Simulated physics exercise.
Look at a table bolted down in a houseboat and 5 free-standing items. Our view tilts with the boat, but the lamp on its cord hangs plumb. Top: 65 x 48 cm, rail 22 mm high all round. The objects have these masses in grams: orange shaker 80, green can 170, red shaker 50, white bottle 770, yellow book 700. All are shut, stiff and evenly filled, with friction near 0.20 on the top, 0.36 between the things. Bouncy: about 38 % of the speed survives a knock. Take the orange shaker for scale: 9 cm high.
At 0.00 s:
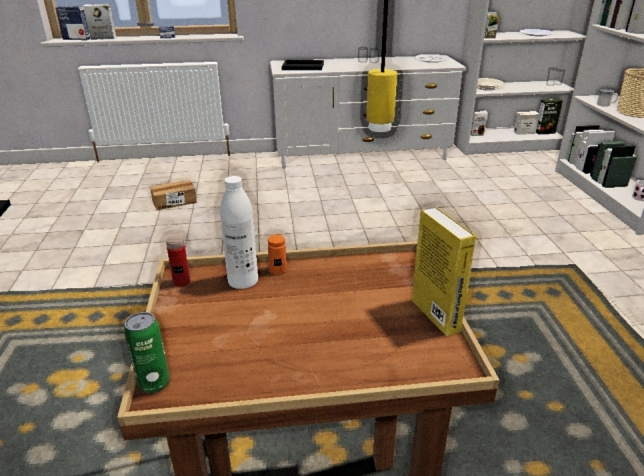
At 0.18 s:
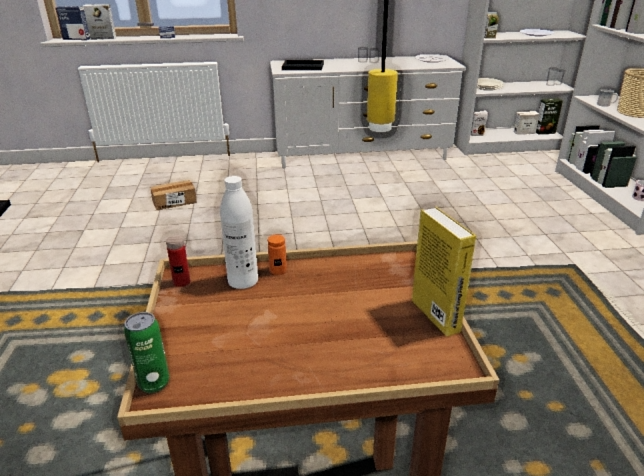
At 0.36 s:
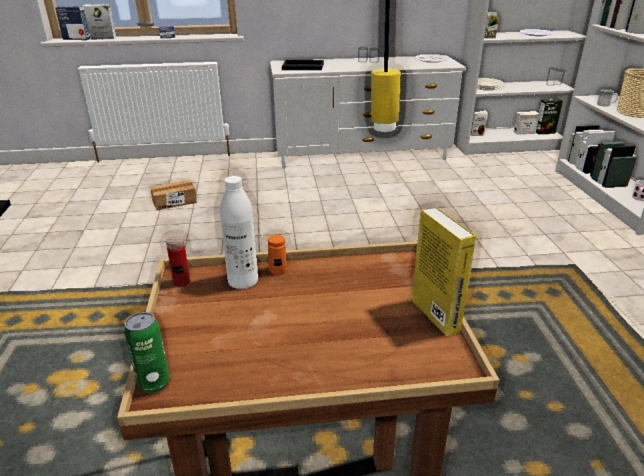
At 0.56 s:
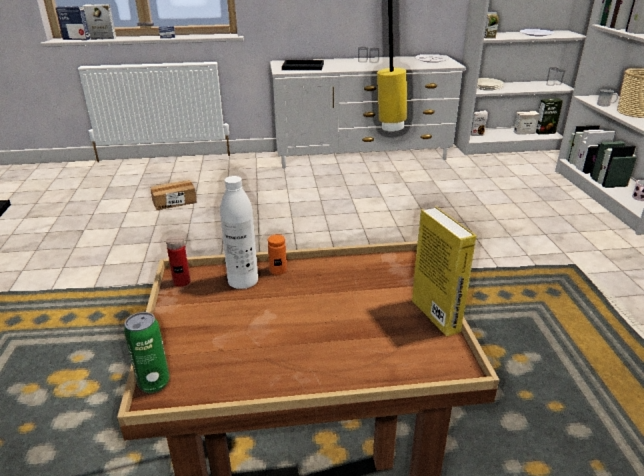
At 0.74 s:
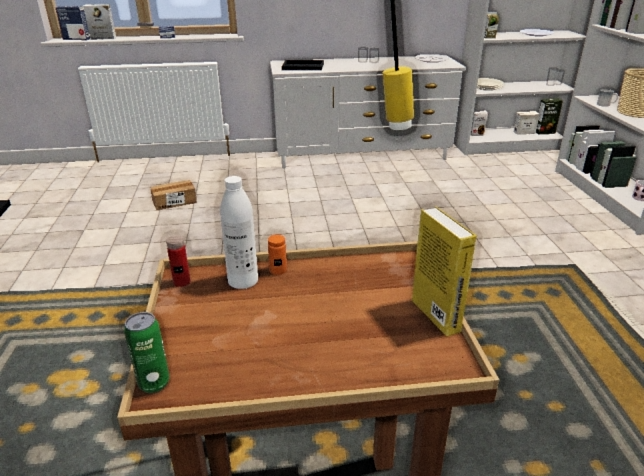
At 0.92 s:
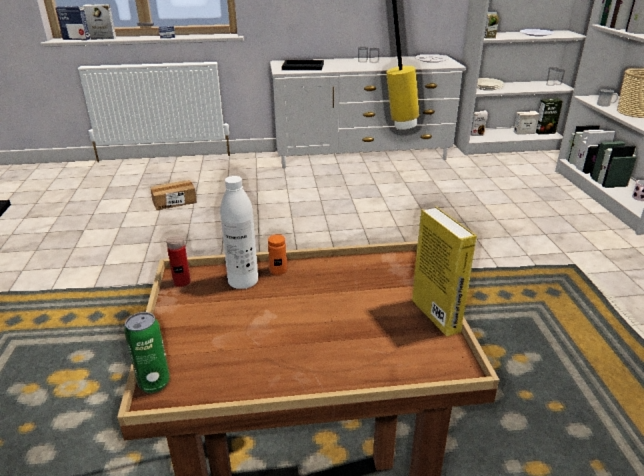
In a room with a patterned rug, a hanging yellow lamp swung slowly to the right, while the bottle, green can, yellow book and two small shakers stayed still on the rimmed wooden table.
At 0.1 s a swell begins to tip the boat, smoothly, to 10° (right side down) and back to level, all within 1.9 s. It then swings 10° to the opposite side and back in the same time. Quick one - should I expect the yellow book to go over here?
Yes, it will go over.
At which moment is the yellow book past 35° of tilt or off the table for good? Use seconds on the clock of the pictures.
I'd put it at some 1.5 s.
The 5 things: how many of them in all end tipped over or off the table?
Total: 1.
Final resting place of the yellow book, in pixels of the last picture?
Rest point: Near (440, 459).
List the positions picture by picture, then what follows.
In the first picture, boat level; yellow book (441, 271); orange shaker (277, 255).
In the second picture, boat level; red shaker (178, 261); white bottle (238, 233).
In the third picture, heel 2°, right side down; orange shaker (277, 255); green can (147, 354).
In the fourth picture, heel 5°, right side down; red shaker (178, 261); white bottle (238, 233).
In the fifth picture, heel 8°, right side down; orange shaker (277, 255); green can (147, 354).
In the sixth picture, heel 10°, right side down; yellow book (441, 271); red shaker (179, 261).
After 1.62 s, heel 3°, right side down; yellow book now off the table.
After 1.92 s, boat level.
After 2.12 s, as before.
After 2.42 s, heel 4°, left side down.
In the end (4.4 s), off the table and tipped over, yellow book; the other 4 under 5 cm from the start. At the end, from the last picture's camera, yellow book near (440, 459).
